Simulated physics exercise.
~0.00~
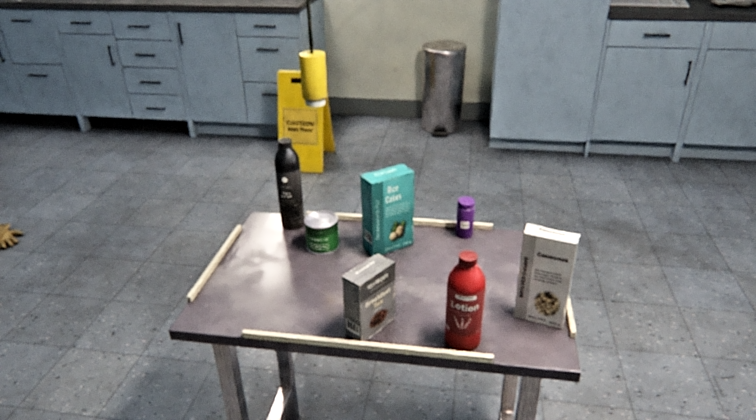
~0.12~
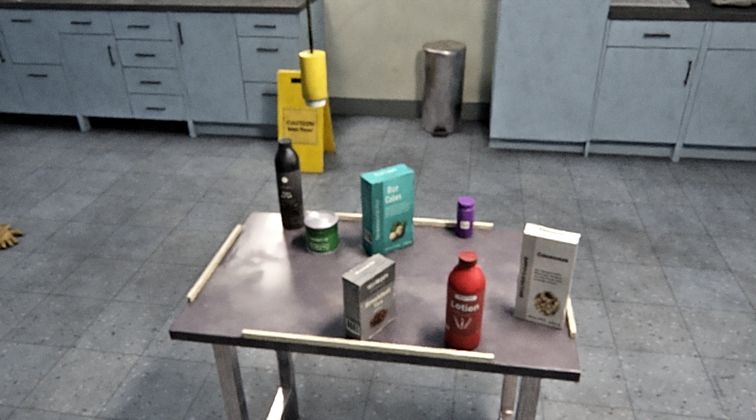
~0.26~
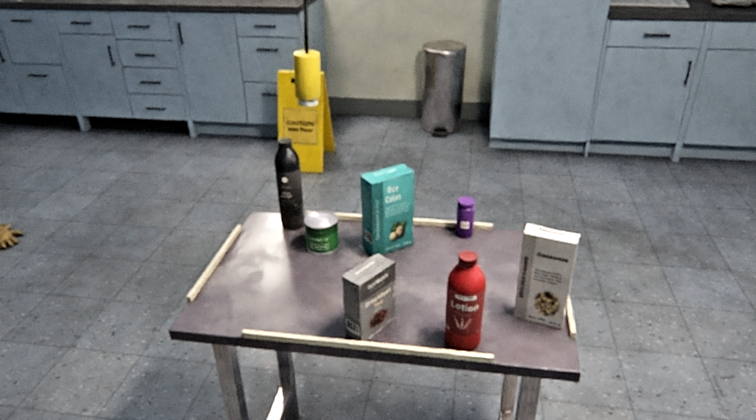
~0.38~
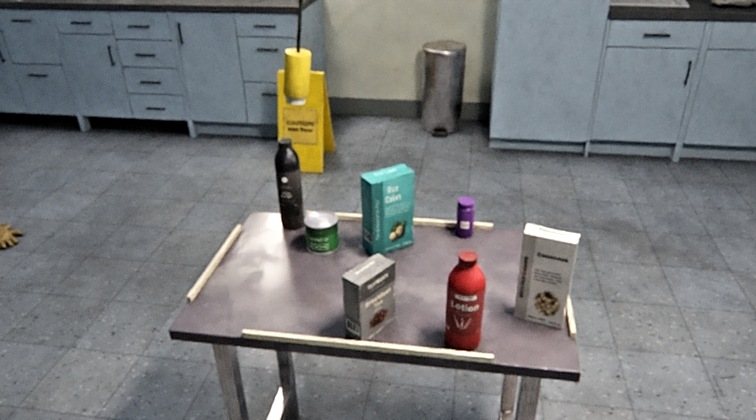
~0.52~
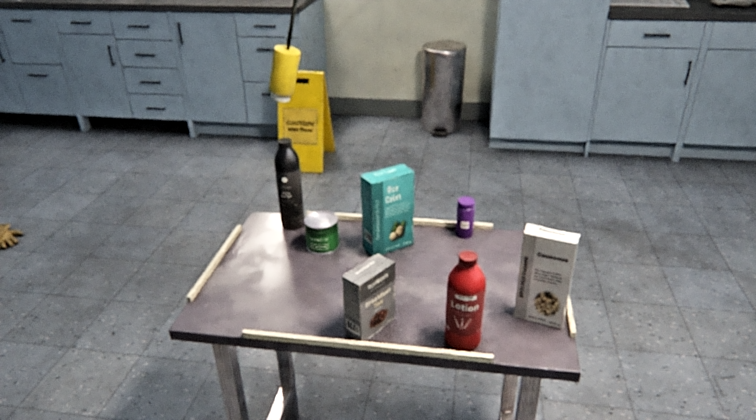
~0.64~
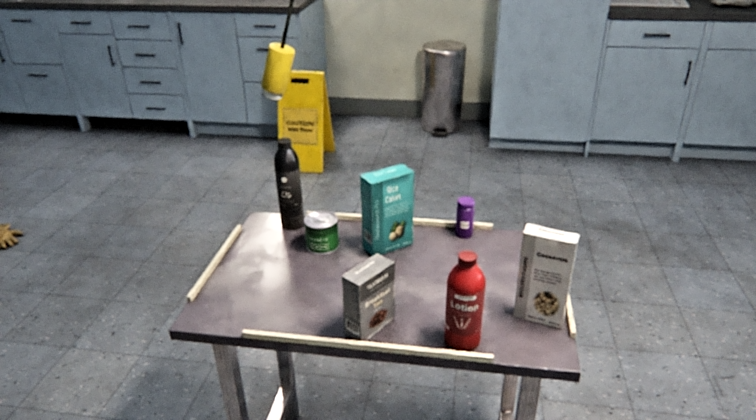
At the start, seven bottles, boxes and containers stand on a table edged with low rails, with a yellow cylinder hanging behind them. The hanging cylinder then swings gradually left and slants on its cord, moving clear of the yellow floor sign, while everything on the table stays in place.
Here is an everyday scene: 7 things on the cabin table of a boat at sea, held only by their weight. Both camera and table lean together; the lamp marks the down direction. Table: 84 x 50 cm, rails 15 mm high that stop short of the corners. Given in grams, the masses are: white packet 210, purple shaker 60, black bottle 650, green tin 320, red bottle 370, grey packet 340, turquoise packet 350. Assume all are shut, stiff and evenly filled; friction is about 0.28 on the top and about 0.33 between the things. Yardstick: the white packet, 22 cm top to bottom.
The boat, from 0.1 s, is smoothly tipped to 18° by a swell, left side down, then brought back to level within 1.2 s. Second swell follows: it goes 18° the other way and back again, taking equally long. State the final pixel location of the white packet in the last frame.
Its final location is about (545, 277).
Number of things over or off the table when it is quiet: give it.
That comes to 0.
After 0.94 s, heel 12°, left side down; white packet moved 2 cm near (534, 277); turquoise packet moved 2 cm; black bottle moved 2 cm.
After 2.04 s, heel 16°, right side down.
In the end (3.0 s), all 7 under 5 cm from the start. In the last view, white packet near (545, 277).
